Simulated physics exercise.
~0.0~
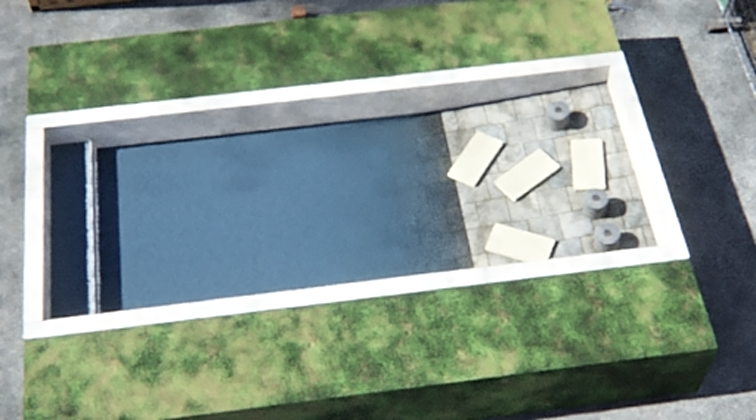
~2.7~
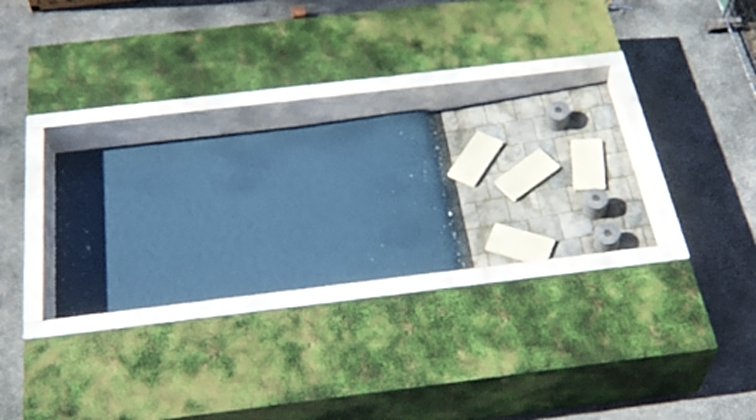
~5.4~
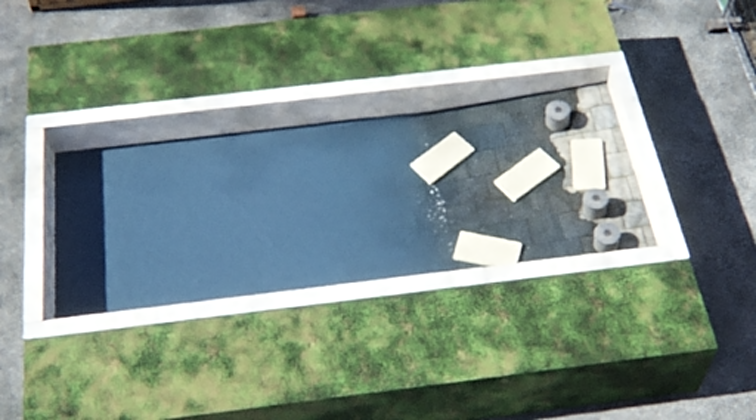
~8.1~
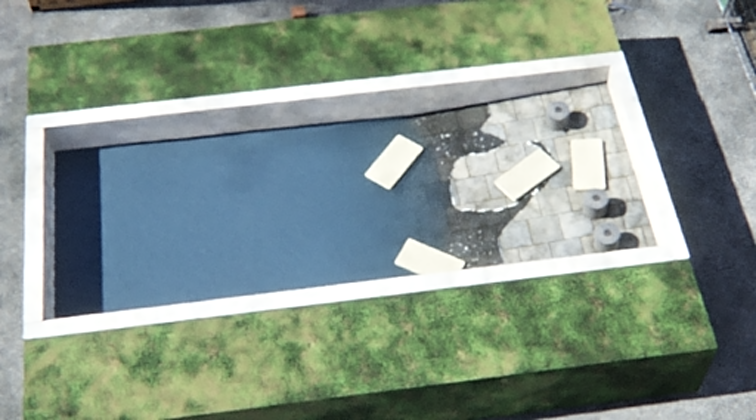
A walled boat ramp between two strips of grass is seen from high above, with blue water filling the left and middle and pale paving rising on the right. Four cream rectangular floats and three grey round tubs stand on the paving, while a thin barrier pens water at the far left. The barrier is lifted out, and the water spreads right up the paving, darkening it around the floats and reaching the tubs. The two leftmost floats shift left. As the water draws back, leaving wet patches and foam, they drift farther left, while the other floats and the upright tubs stay put.
